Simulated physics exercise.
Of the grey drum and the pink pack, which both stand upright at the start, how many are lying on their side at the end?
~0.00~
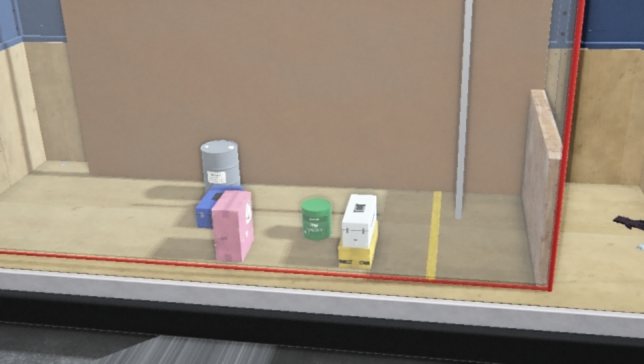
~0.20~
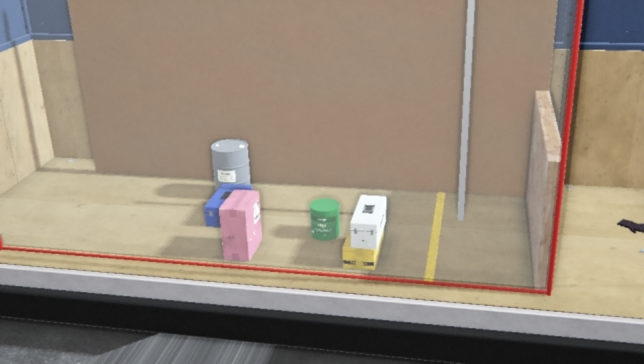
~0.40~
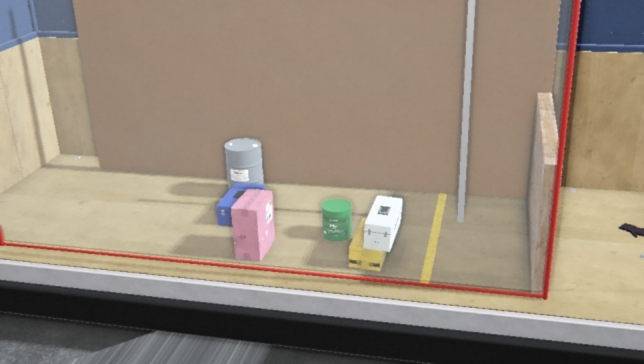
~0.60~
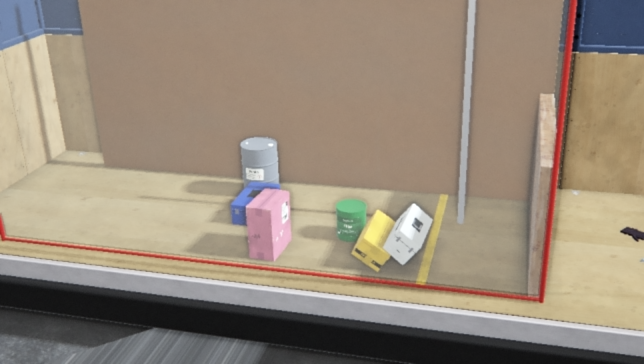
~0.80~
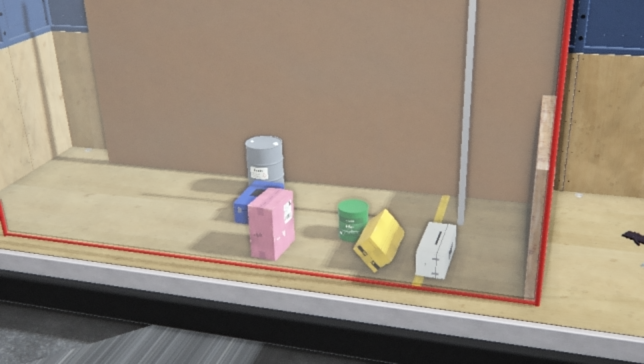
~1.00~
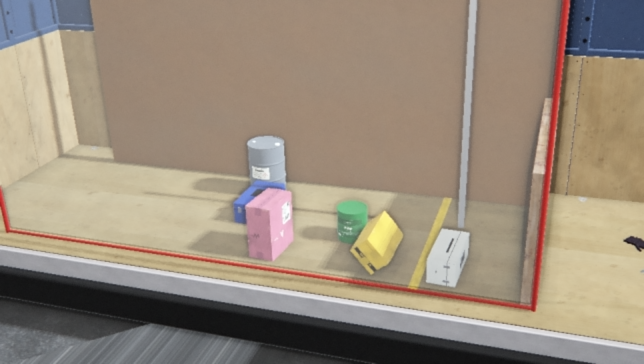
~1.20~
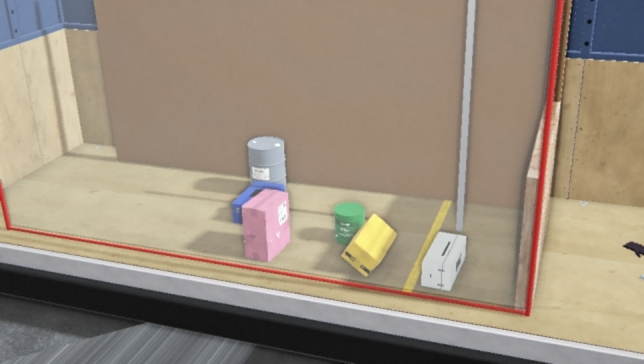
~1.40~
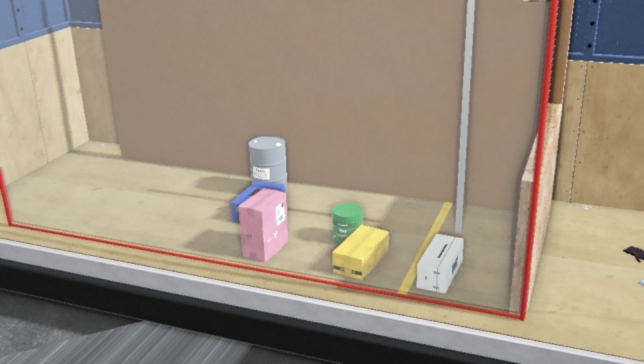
None of them. The grey drum and the pink pack both slide to the right but are still standing upright at the end.
